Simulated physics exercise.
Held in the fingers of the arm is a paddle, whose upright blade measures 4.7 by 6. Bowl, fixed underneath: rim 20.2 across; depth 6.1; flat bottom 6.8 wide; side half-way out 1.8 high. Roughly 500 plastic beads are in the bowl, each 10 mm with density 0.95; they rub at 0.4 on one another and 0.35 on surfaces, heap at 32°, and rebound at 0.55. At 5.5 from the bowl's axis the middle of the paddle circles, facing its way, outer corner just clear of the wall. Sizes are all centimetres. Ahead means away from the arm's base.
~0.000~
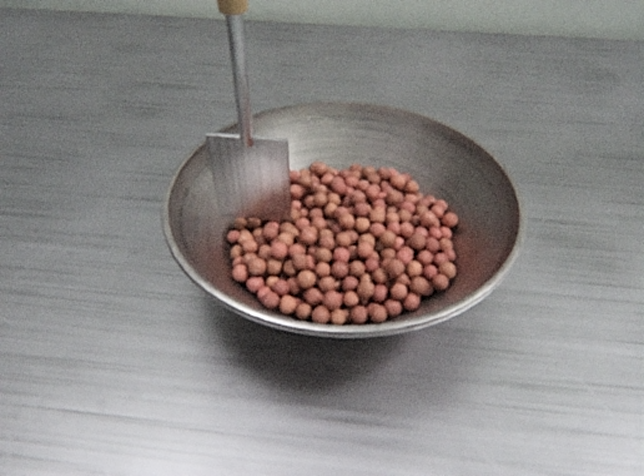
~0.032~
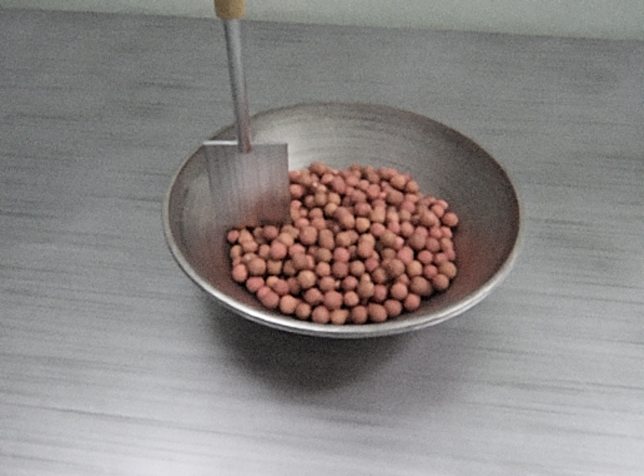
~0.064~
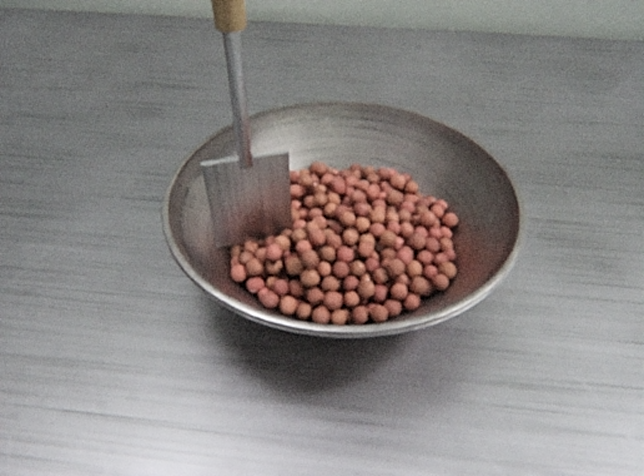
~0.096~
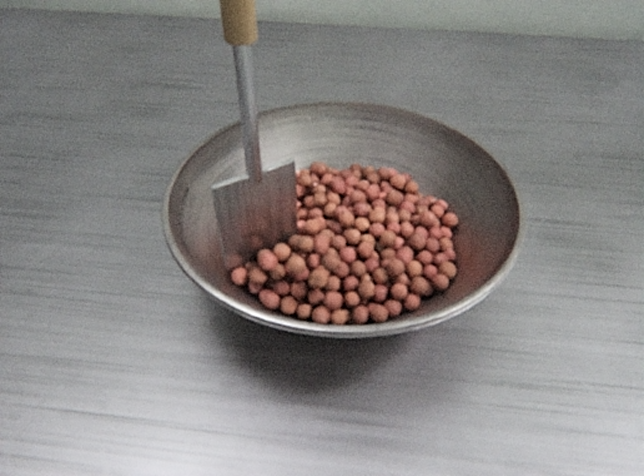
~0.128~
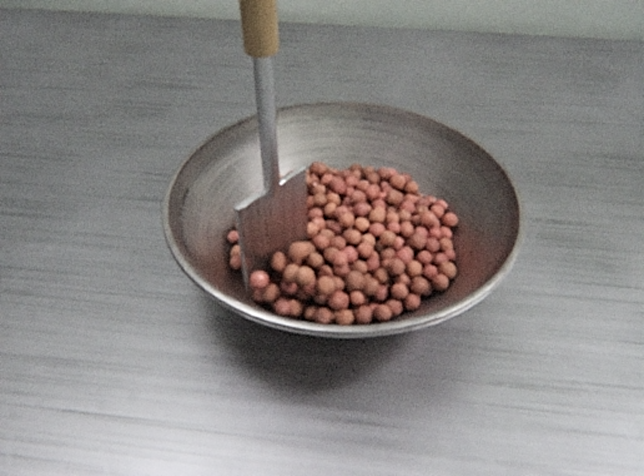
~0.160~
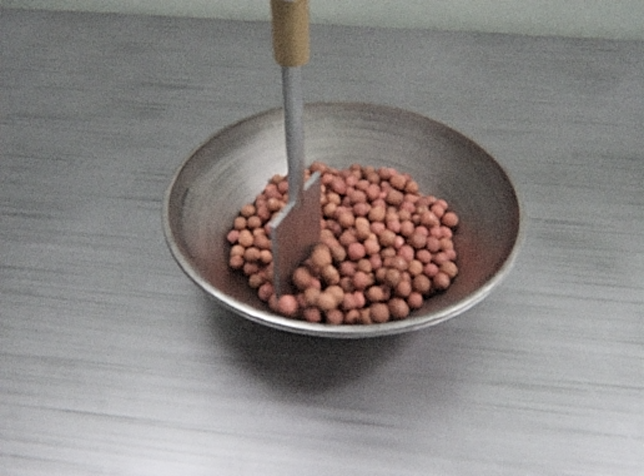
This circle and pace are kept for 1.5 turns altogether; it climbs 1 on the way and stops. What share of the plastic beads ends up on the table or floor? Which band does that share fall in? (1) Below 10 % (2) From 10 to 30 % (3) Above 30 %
1.
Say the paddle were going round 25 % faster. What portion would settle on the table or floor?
Estimated share: About 5 per cent.
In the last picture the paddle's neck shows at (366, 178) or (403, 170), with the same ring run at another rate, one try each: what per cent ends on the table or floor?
About 10 per cent, then about 15 per cent.
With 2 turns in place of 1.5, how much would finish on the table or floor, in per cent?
5 %.
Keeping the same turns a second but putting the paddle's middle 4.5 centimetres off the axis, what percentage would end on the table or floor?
Some 5 percent would.
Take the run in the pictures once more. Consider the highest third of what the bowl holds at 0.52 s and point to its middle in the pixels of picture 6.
(353, 195), roughly.
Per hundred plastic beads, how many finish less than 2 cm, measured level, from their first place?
About 75 percent.
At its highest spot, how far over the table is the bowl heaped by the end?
Height: Roughly 5.0 cm.
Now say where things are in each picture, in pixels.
The first picture shows the paddle neck at (244, 113), 0° round; upper third of the load around (350, 227), from x 235 to 450, top at y 170; 501 in the bowl.
The second picture shows the paddle neck at (242, 118), 7° round; upper third of the load around (350, 227), from x 235 to 450, top at y 170.
The third picture shows the paddle neck at (243, 133), 22° round; upper third of the load around (349, 230), from x 235 to 450, top at y 170.
The fourth picture shows the paddle neck at (252, 148), 38° round; upper third of the load around (350, 229), from x 235 to 450, top at y 170.
The fifth picture shows the paddle neck at (270, 162), 54° round; upper third of the load around (349, 231), from x 235 to 450, top at y 170.
The sixth picture shows the paddle neck at (296, 172), 71° round; upper third of the load around (356, 231), from x 235 to 450, top at y 170; 501 in the bowl.
After 0.52 s, 254° round, highest piece 8 above the table; 497 in the bowl, 4 in flight or on the tool.
After 0.89 s, 78° round, highest piece 6 above the table; 491 in the bowl, 10 on the table or floor.
After 1.27 s, 180° round, highest piece 5 above the table; 490 in the bowl, 11 on the table or floor.
After 1.97 s, 180° round, highest piece 5 above the table; 490 in the bowl, 11 on the table or floor.
In the end, 490 in the bowl, 11 on the table or floor. That is 2 % on the table or floor.
